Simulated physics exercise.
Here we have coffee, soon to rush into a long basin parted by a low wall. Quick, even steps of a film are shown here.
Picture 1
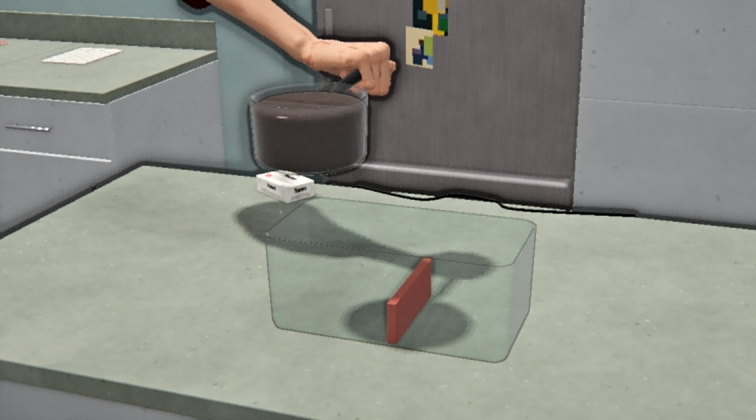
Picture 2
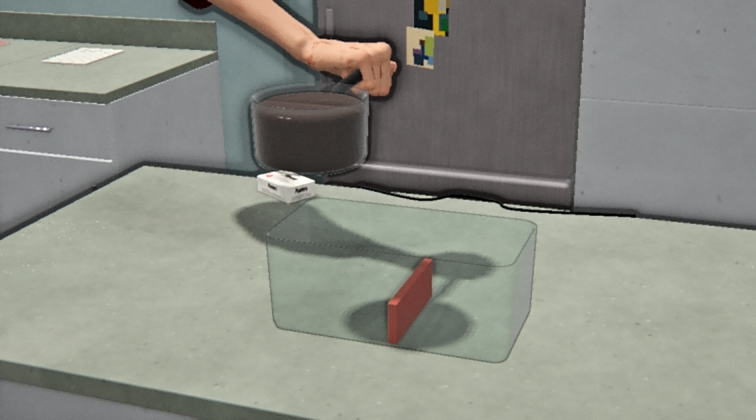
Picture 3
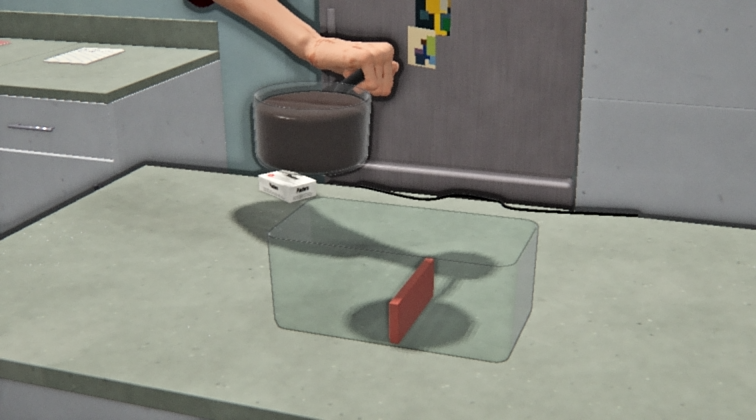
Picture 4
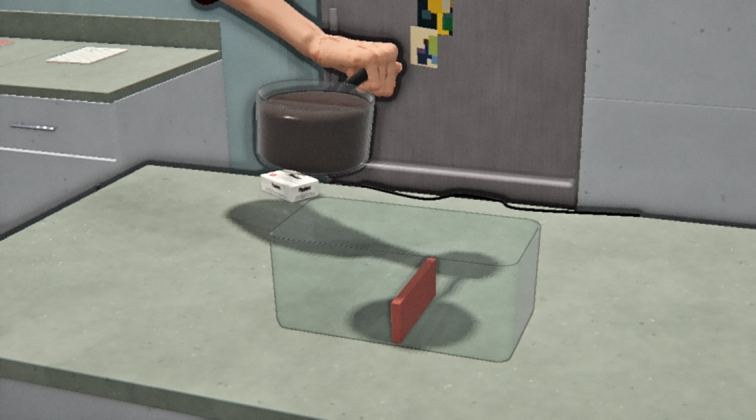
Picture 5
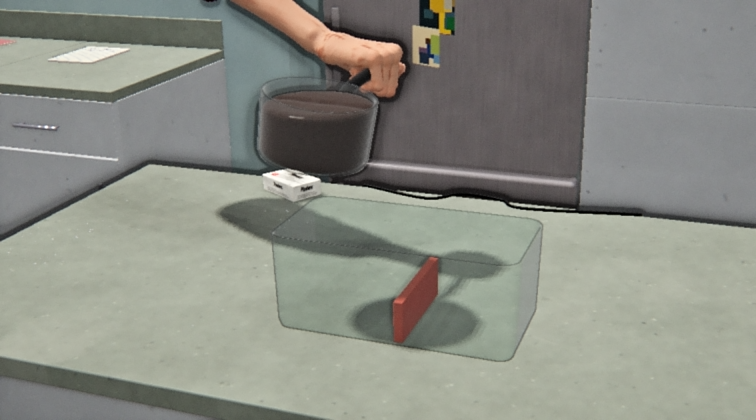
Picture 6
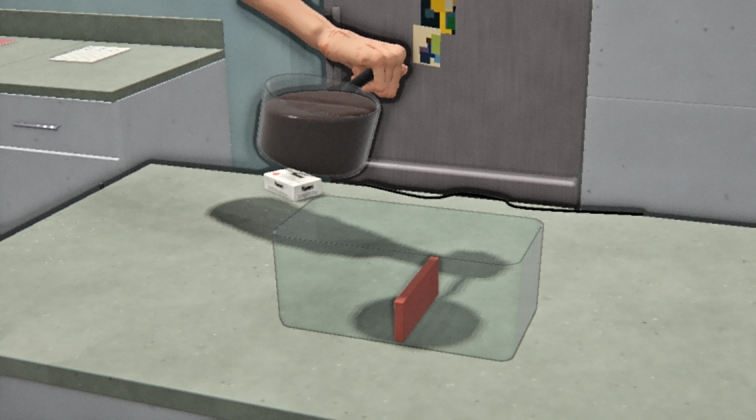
On a pale green counter, a hand slowly tilts a pot of dark coffee rightward.
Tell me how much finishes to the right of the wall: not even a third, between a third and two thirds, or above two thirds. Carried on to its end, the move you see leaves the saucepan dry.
A third to two thirds.
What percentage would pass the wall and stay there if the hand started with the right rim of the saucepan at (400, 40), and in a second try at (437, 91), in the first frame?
It would come to near 85 per cent, and then near 80 per cent.
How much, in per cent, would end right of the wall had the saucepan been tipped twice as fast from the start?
Near 30 %.
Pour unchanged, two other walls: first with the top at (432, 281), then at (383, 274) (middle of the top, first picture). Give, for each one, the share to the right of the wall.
First some 20, then 75 per cent.
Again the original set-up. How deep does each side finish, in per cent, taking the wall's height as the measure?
Near 40 on the left, 50 on the right.
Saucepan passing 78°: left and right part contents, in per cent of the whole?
Left: Some 5 %. Right: Some 15 %.
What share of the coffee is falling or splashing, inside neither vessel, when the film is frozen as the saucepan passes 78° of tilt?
About 30 per cent.
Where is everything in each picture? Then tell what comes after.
In the first picture, it leans 0°; its right rim is at (363, 100); the coffee meets the walls at (261, 100) and (363, 109); the long basin's rim runs from (287, 217) to (525, 245); the wall's top is at (411, 281).
In the second picture, it leans 1°; its right rim is at (364, 101); the coffee meets the walls at (262, 101) and (364, 109).
In the third picture, it leans 2°; its right rim is at (366, 103); the coffee meets the walls at (264, 100) and (365, 109).
In the fourth picture, it leans 5°; its right rim is at (370, 105); the coffee meets the walls at (267, 99) and (369, 110).
In the fifth picture, it leans 9°; its right rim is at (373, 109); the coffee meets the walls at (271, 99) and (373, 110).
In the sixth picture, it leans 14°; its right rim is at (376, 114); the coffee meets the walls at (272, 100) and (376, 110).
A moment on, the saucepan is tipped on its side and 49 per cent is still to pour, 3 is left of the wall and 17 right of it.
Next, the saucepan is tipped right over and 5 per cent is still to pour, 37 is left of the wall and 54 right of it.
Then the saucepan is tipped right over and 0 per cent is still to pour, 45 is left of the wall and 54 right of it.
Later the saucepan is tipped right over and 0 per cent is still to pour, 45 is left of the wall and 54 right of it.
In the end 45 per cent lies left of the wall, 54 right of it and 1 outside.
